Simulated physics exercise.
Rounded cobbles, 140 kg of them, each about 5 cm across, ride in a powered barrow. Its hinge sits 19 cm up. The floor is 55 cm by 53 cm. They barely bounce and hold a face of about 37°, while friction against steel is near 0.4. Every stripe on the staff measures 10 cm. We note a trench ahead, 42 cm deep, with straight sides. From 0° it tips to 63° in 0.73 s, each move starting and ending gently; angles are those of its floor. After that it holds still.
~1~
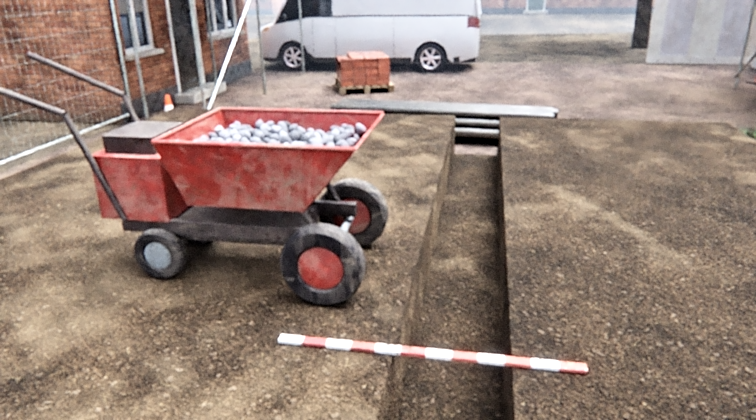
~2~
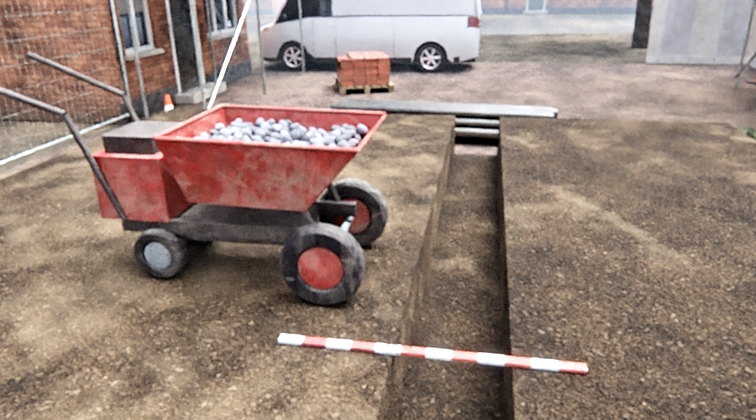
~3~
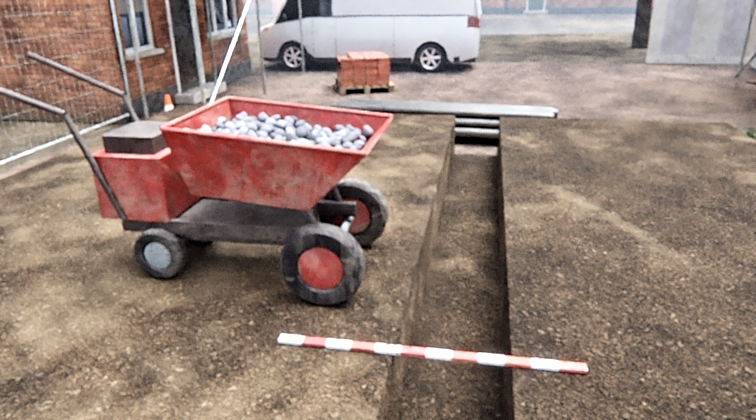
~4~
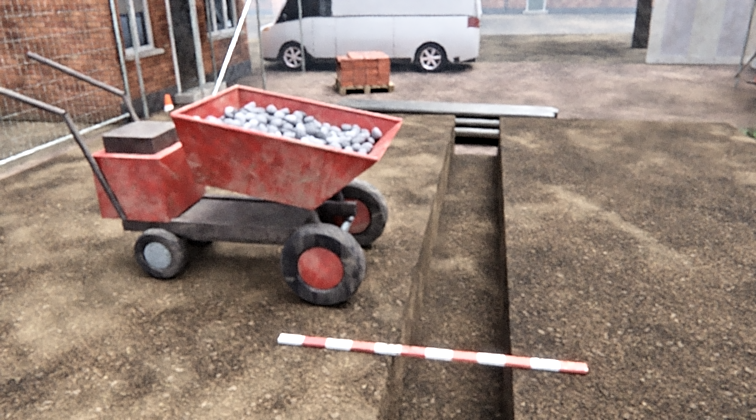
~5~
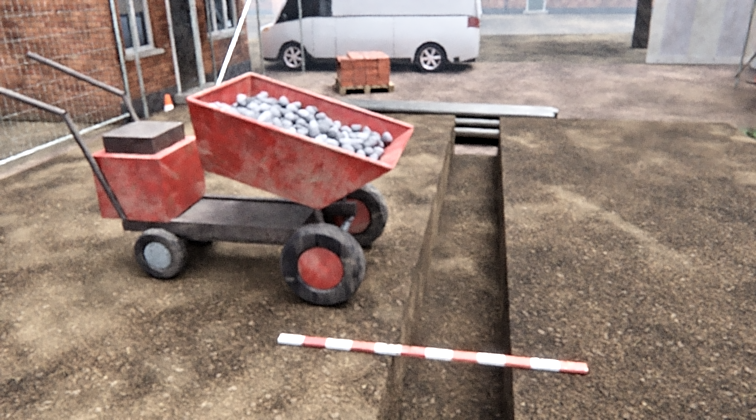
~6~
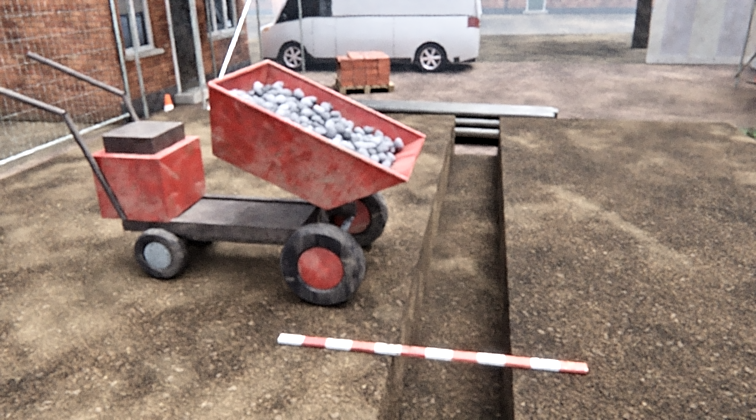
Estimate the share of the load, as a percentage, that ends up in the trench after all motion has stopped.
Roughly 61 per cent of the load ends up there.
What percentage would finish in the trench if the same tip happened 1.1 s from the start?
Near 70 per cent.
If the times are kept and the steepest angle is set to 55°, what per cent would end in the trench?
Trench share: Approx. 40%.
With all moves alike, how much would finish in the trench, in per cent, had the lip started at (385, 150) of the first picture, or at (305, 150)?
About 45 per cent first, then about 90 per cent.
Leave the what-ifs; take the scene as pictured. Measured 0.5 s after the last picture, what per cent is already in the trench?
I'd put it near 10 per cent.
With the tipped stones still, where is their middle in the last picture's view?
Their middle ends up near (491, 332).
Then, 0.2 s after the last picture the floor is at 53°, 100 % in the tray; the foremost stones are at (430, 199).
Then, 0.5 s after the last picture the floor is at 63°, 88 % in the tray, 12 % in the trench; the foremost stones are at (511, 265).
Then, 0.9 s after the last picture the floor is at 63°, 39 % in the tray, 25 % in the trench, 36 % past the trench; the foremost stones are at (666, 304).
Then, 2.8 s after the last picture the floor is at 63°, 2 % in the tray, 61 % in the trench, 37 % past the trench; the foremost stones are past the picture's edge.
